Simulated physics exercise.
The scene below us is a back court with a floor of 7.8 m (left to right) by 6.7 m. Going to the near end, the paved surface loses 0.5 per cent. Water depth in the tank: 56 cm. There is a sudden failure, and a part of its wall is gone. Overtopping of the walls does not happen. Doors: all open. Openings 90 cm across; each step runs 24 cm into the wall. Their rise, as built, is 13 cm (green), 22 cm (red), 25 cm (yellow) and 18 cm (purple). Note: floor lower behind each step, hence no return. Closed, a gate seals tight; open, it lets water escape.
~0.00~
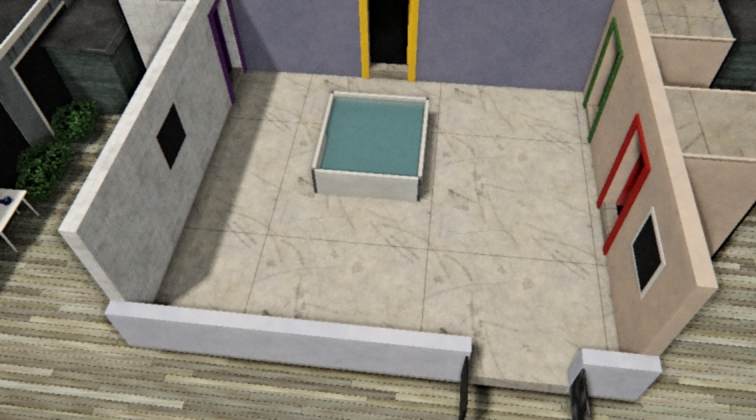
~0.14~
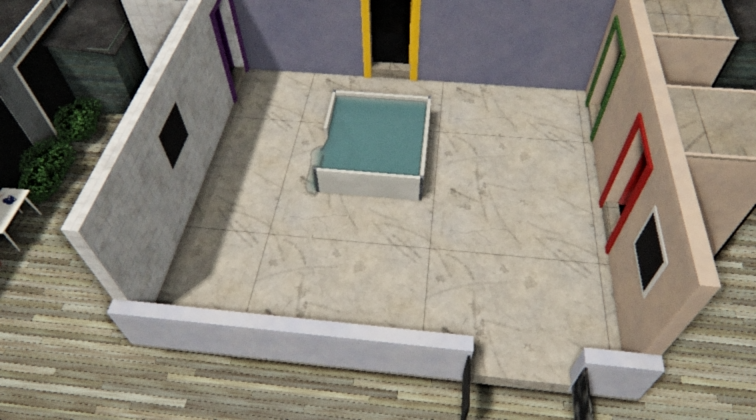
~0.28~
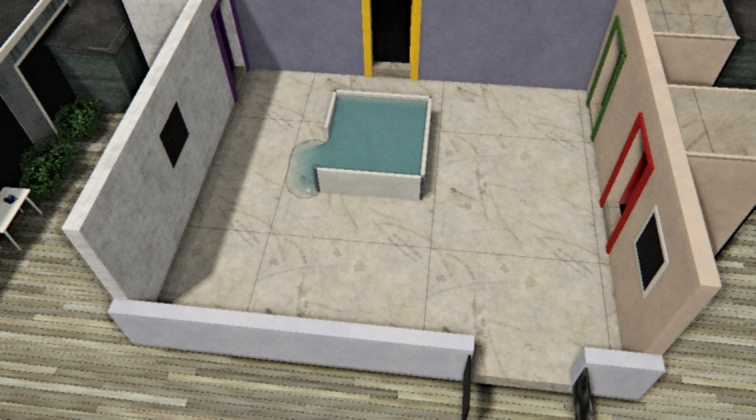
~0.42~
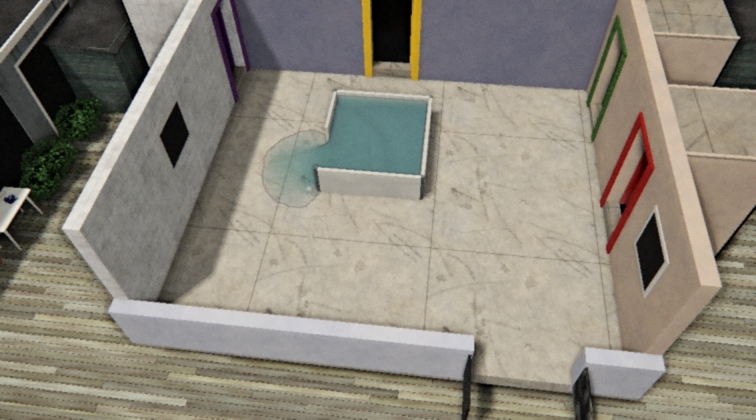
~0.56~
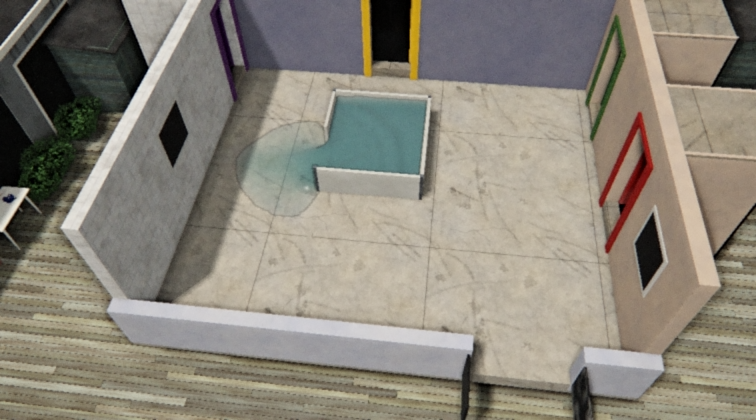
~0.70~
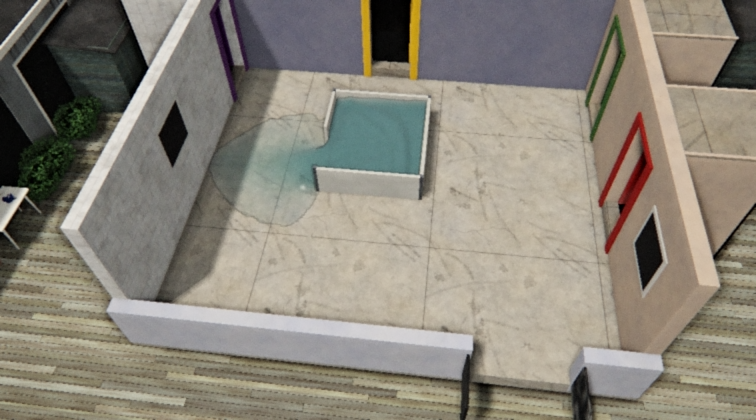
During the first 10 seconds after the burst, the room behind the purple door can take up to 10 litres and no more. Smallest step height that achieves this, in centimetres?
12.5 cm.
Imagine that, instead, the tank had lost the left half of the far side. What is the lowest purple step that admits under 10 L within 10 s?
A minimum of about 25 cm.
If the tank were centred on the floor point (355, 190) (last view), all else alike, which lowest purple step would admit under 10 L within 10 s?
It should be around 9.0 cm high.
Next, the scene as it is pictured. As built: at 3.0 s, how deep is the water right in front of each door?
Centimetres: Green = 0, red = 0, yellow = 0, purple = 8.
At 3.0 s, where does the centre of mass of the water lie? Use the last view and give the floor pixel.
About (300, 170).
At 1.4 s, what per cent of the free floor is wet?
Approximately 15 % of it.
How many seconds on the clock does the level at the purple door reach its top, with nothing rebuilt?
Around 4.5 seconds.
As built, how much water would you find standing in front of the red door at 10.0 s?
Depth: Near 5.0 cm.
After 1.4 s water covers 15 % of the floor, deepest (30 cm) near (314, 173); it has not reached the purple door.
After 3.0 s water covers 25 % of the floor, deepest (30 cm) near (151, 314); 8 cm at the purple door, 0 litres in over its 18 cm step.
After 10.0 s water covers 95 % of the floor, deepest (10 cm) near (147, 324); 6 cm at the purple door, 1 litre in over its 18 cm step.
At the purple door as built, the water arrived by 1.7 s and peaked near 14 cm at 4.4 s.
Run again over the same 10 s with other heights there, 16 litres in over 11 cm, 4 litres over 15 cm. The limit of 10 litres is kept from about 12.5 cm up.
